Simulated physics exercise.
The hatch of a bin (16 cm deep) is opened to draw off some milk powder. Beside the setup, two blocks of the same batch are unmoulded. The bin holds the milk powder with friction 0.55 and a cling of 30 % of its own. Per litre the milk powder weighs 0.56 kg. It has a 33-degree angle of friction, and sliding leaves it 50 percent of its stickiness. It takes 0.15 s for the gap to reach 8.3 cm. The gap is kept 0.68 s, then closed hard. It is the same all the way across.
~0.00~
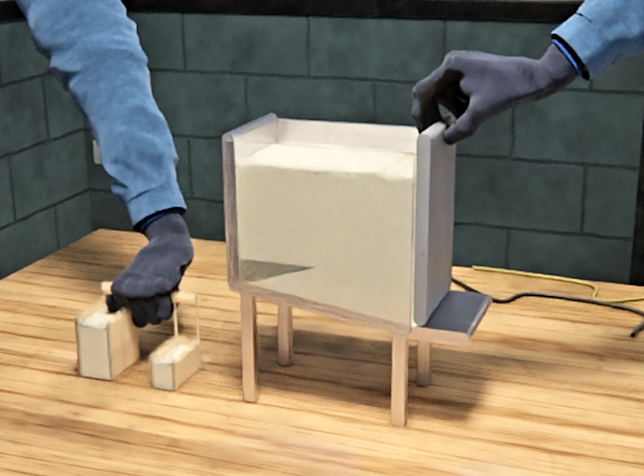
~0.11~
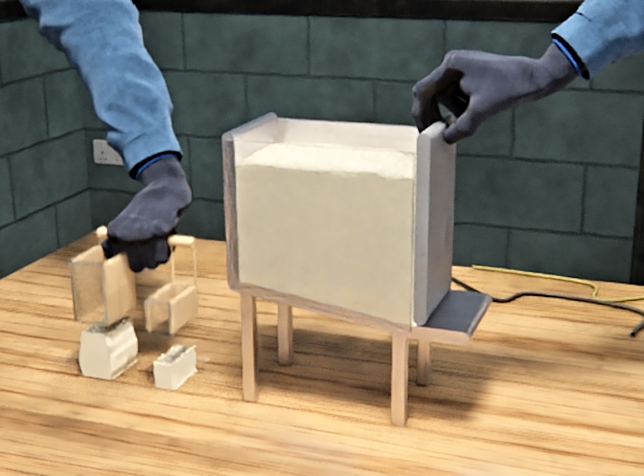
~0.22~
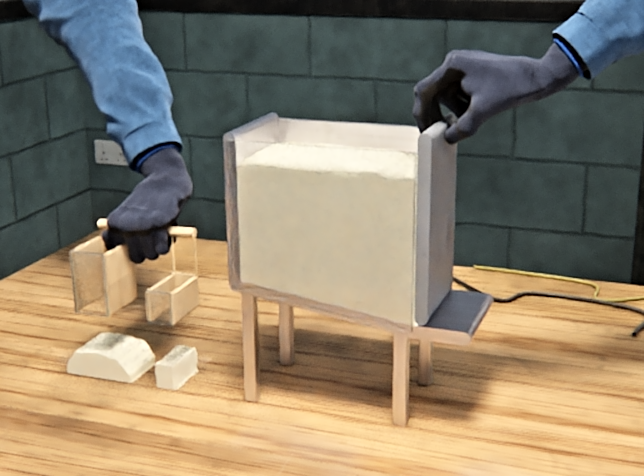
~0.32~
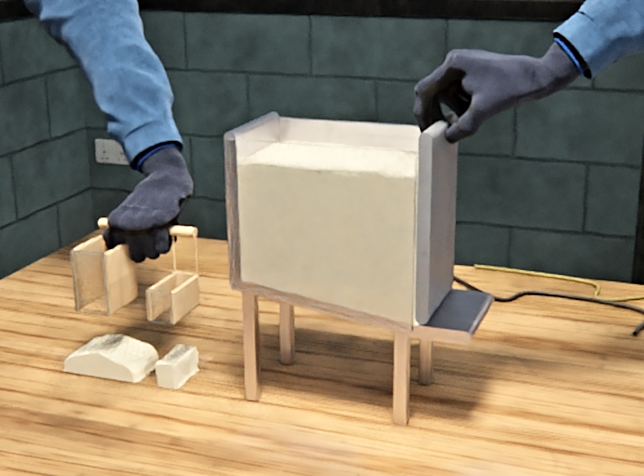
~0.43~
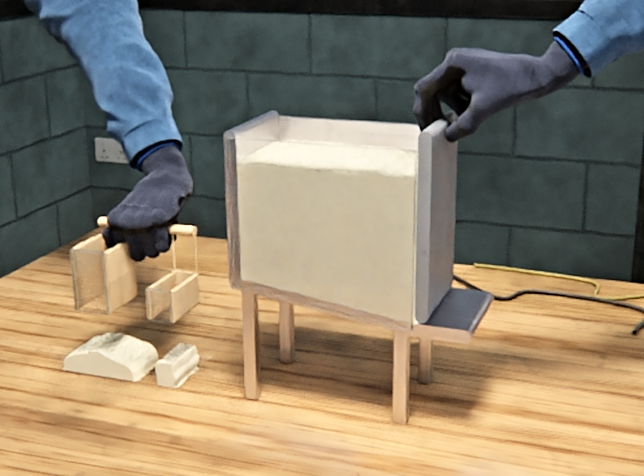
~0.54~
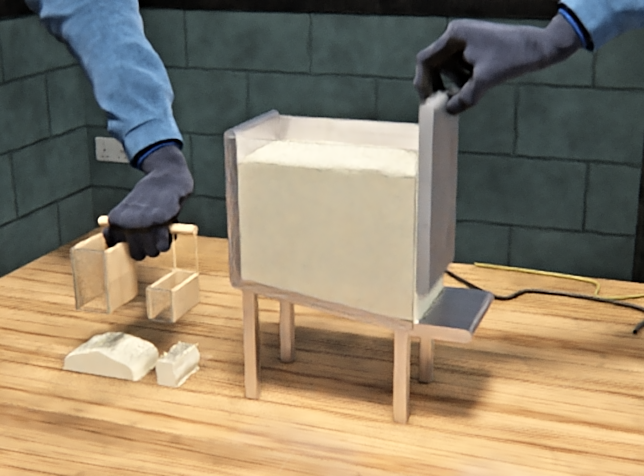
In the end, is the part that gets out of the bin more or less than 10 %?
Outflow from the bin: Exceeding 10 percent.
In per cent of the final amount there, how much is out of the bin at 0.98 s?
Some 50 per cent.
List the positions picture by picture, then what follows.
The first frame shows top of the hatch at (423, 142), not yet moved; crest of the milk powder at (290, 169); block heights 6.6 cm, 3.2 cm (left to right).
The second frame shows top of the hatch at (423, 141), not yet moved; crest of the milk powder at (290, 169); block heights 5.8 cm, 3.1 cm (left to right).
The third frame shows top of the hatch at (424, 141), not yet moved; crest of the milk powder at (291, 169); block heights 3.4 cm, 3.0 cm (left to right).
The fourth frame shows top of the hatch at (425, 140), not yet moved; crest of the milk powder at (292, 168); block heights 3.2 cm, 3.0 cm (left to right).
The fifth frame shows top of the hatch at (424, 139), not yet moved; crest of the milk powder at (291, 167); block heights 3.1 cm, 3.0 cm (left to right).
The sixth frame shows top of the hatch at (425, 110), moved 2.8 cm; crest of the milk powder at (292, 166); block heights 3.1 cm, 3.0 cm (left to right).
After 0.74 s, the hatch is 8.3 cm open and 2 % is out.
After 0.98 s, the hatch is 8.3 cm open and 10 % is out.
After 1.22 s, the hatch is 8.3 cm open and 14 % is out.
After 1.46 s, the hatch is 2.2 cm open and 20 % is out.
After 1.90 s, the hatch is shut and 21 % is out.
